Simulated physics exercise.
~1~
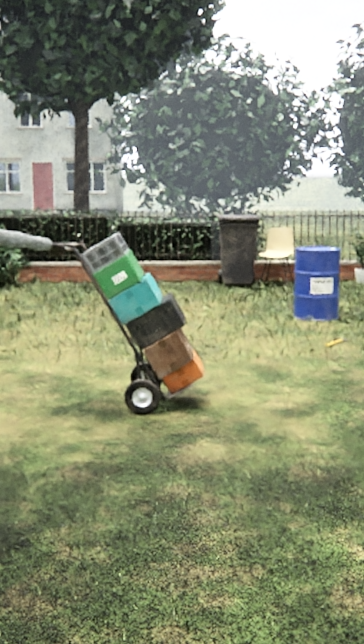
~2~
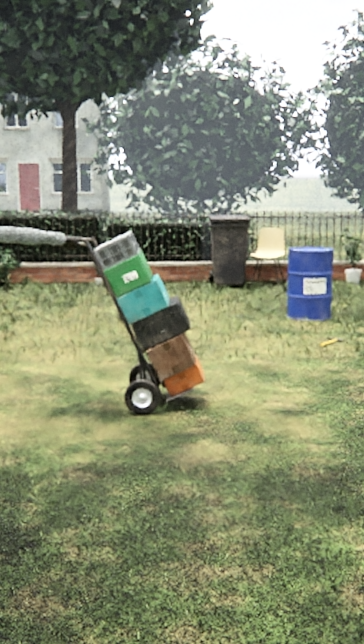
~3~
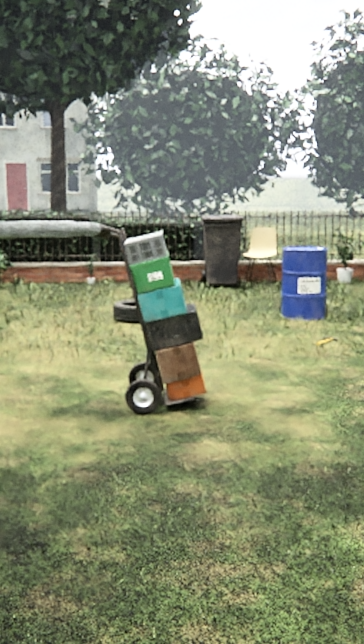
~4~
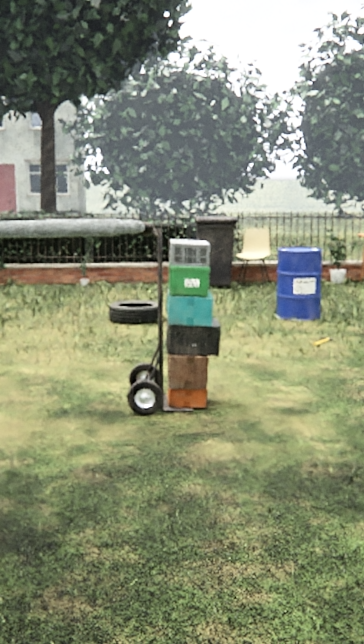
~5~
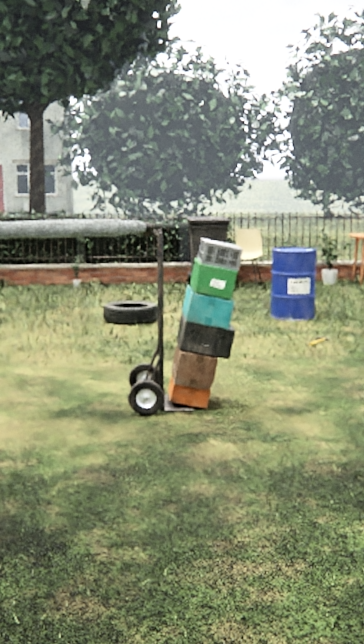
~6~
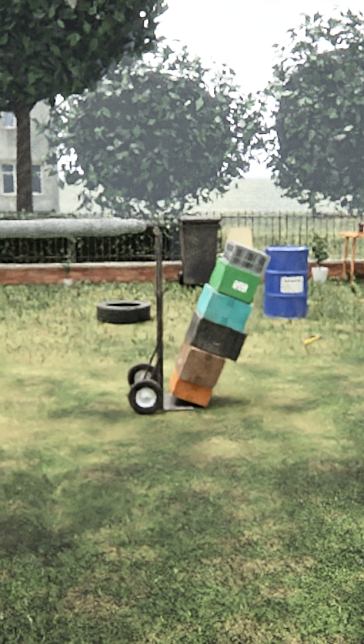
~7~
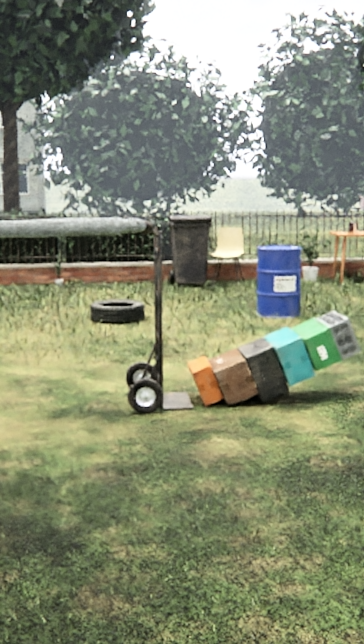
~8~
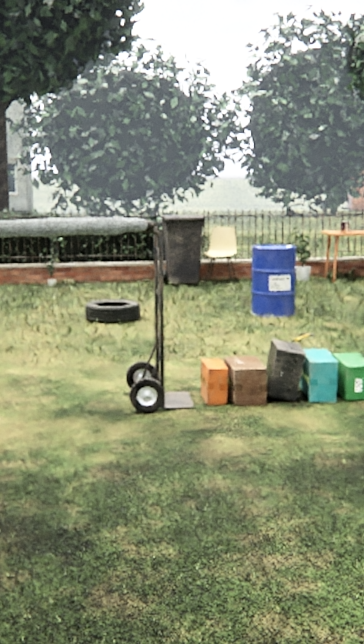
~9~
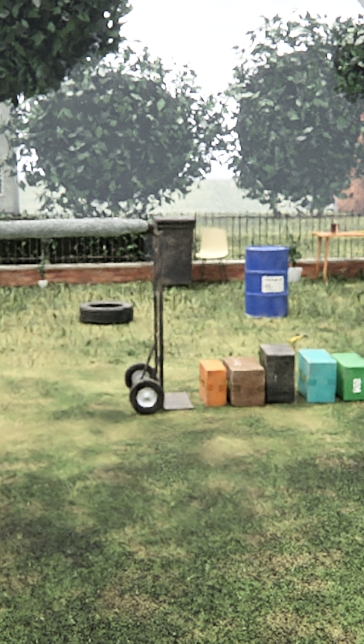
The video shows a gloved or sleeved arm swinging a leaning sack truck upright on a lawn, its stacked boxes and crates rising with it. The stack tips forward to the right and topples off, leaving the boxes in a row on the grass beside the upright truck.
